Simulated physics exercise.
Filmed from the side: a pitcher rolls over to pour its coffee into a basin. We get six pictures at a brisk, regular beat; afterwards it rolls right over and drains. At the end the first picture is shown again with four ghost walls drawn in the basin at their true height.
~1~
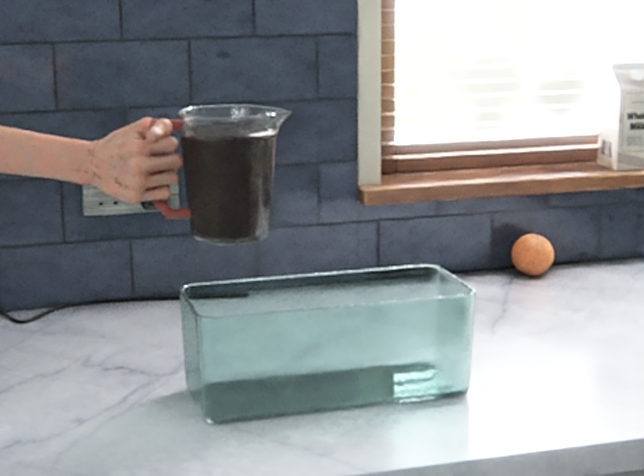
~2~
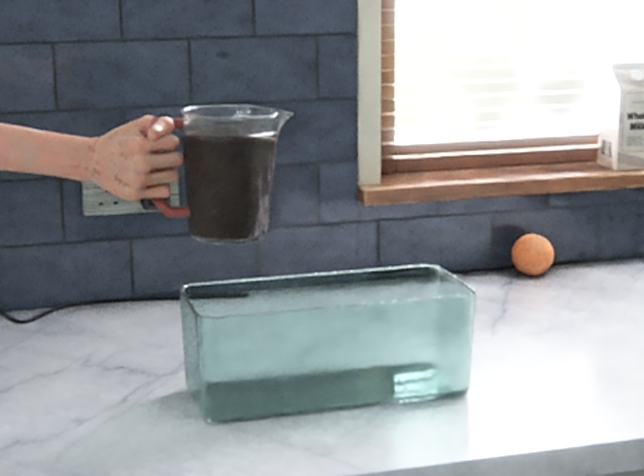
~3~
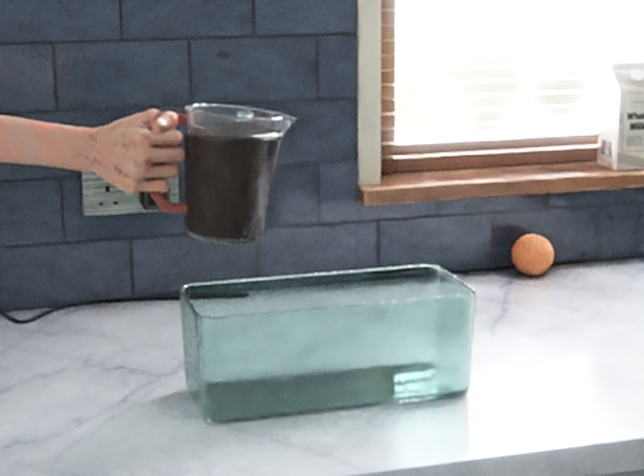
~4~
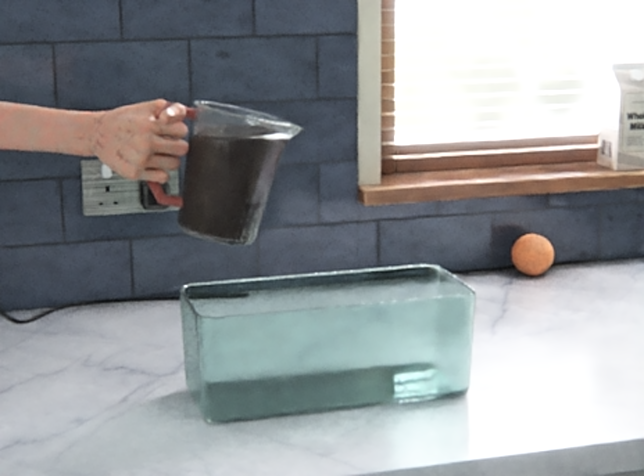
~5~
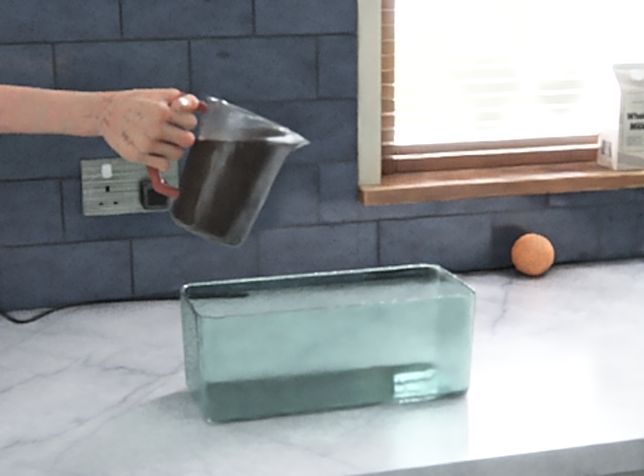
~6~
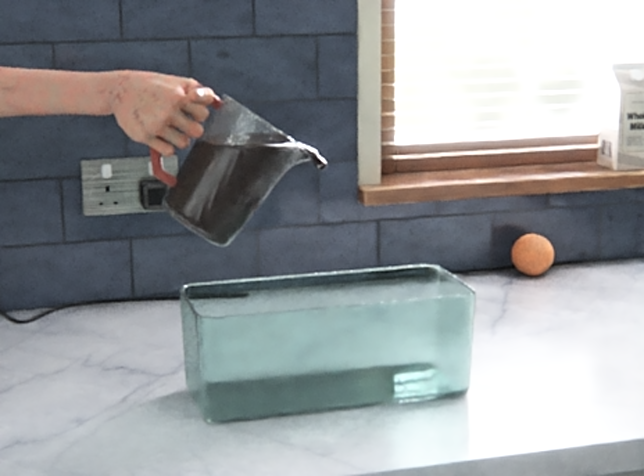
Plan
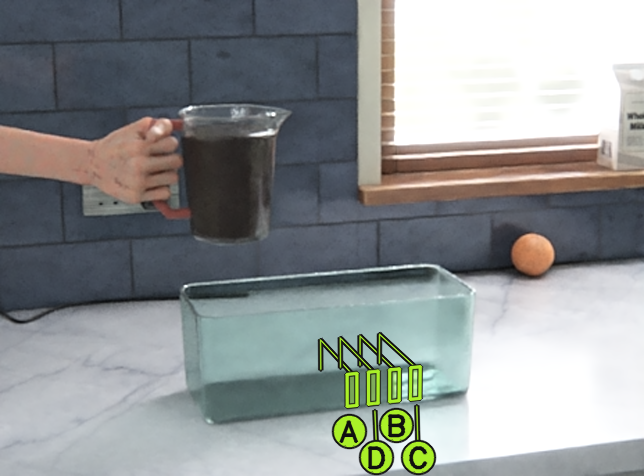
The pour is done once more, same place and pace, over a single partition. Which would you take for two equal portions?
Position D does it best.
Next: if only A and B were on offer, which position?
Position A.
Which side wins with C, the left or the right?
The left one.
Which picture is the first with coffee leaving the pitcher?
Picture 6.
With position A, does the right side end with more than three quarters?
No, it does not.
In lime, A at (353, 413); B at (395, 408); C at (416, 406); D at (374, 410).
Choosing A, about 30 % ends left of the wall and 69 % right of it.
Choosing B, about 81 % ends left of the wall and 15 % right of it; 4 % is lost outside.
Choosing C, about 90 % ends left of the wall and 8 % right of it.
Choosing D, about 53 % ends left of the wall and 45 % right of it.
